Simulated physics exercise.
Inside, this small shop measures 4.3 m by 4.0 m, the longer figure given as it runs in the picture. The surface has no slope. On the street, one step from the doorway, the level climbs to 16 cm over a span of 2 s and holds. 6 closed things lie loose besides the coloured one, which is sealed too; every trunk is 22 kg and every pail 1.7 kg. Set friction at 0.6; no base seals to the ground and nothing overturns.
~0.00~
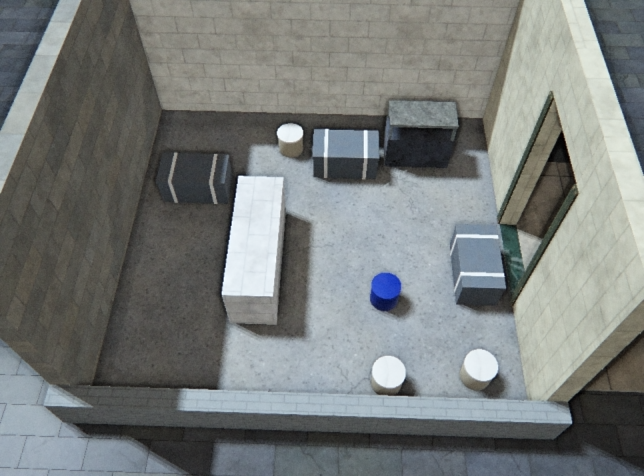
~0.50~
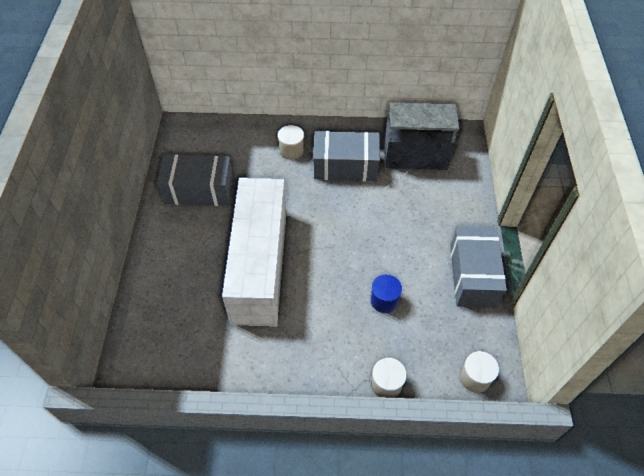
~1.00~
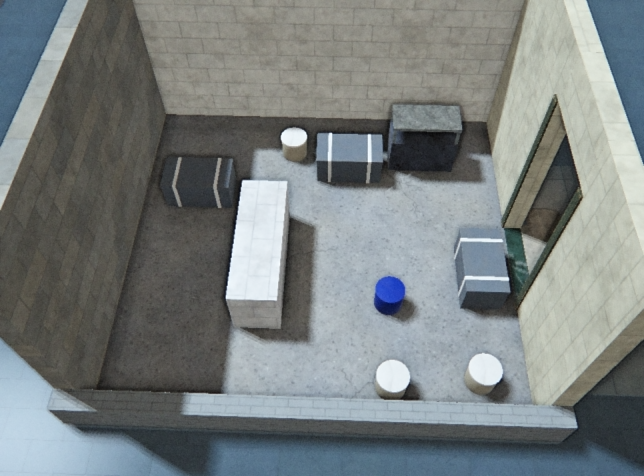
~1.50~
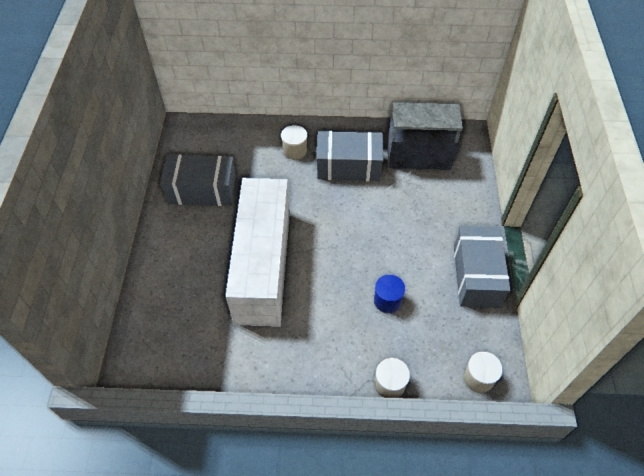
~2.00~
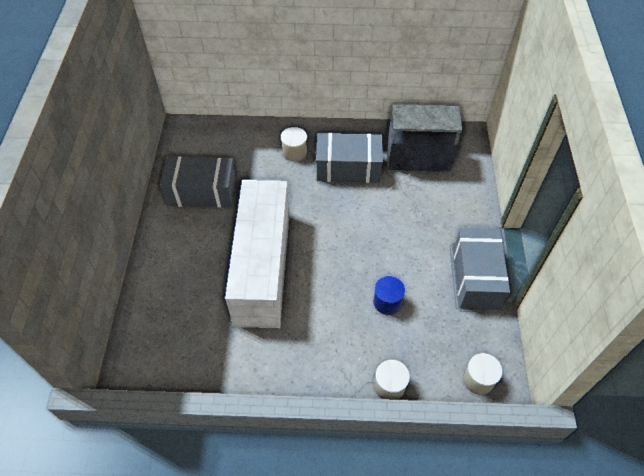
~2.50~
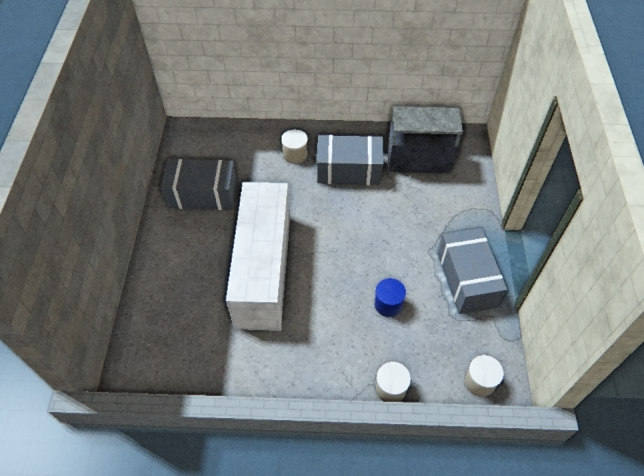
Small shop seen from above, water seeping in through the right-hand doorway and nudging a strapped grey trunk slightly askew.
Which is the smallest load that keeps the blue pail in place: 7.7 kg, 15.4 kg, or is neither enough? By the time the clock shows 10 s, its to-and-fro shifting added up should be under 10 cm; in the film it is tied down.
Only 15.4 kg works.
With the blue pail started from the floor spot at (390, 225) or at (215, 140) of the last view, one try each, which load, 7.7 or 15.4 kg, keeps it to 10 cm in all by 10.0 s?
In turn: Only the larger holds; either load holds.
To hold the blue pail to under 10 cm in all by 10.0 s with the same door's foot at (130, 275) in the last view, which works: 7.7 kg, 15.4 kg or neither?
The small mass already works.
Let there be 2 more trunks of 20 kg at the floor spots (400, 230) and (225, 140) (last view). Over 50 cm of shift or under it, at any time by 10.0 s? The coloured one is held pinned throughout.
Beyond, below.
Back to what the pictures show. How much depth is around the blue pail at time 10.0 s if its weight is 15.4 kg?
5 cm, roughly.
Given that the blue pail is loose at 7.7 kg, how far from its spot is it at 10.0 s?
I'd put it at roughly 20 cm.
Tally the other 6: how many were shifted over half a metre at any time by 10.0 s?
All told, that gives 3.
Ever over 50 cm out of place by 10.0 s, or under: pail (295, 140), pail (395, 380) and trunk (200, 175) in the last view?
In that order: Short of it, more, less.
After 3.5 s the blue pail would be 7 cm from its start with 7.7 kg and 4 cm from its start with 15.4 kg; 0 cm of water round it then.
After 4.5 s the blue pail would be 18 cm from its start with 7.7 kg and 5 cm from its start with 15.4 kg; 4 cm of water round it then.
After 7.0 s the blue pail would be 18 cm from its start with 7.7 kg and 5 cm from its start with 15.4 kg; 0 cm of water round it then.
After 10.0 s the blue pail would be 19 cm from its start with 7.7 kg and 5 cm from its start with 15.4 kg; 5 cm of water round it then.
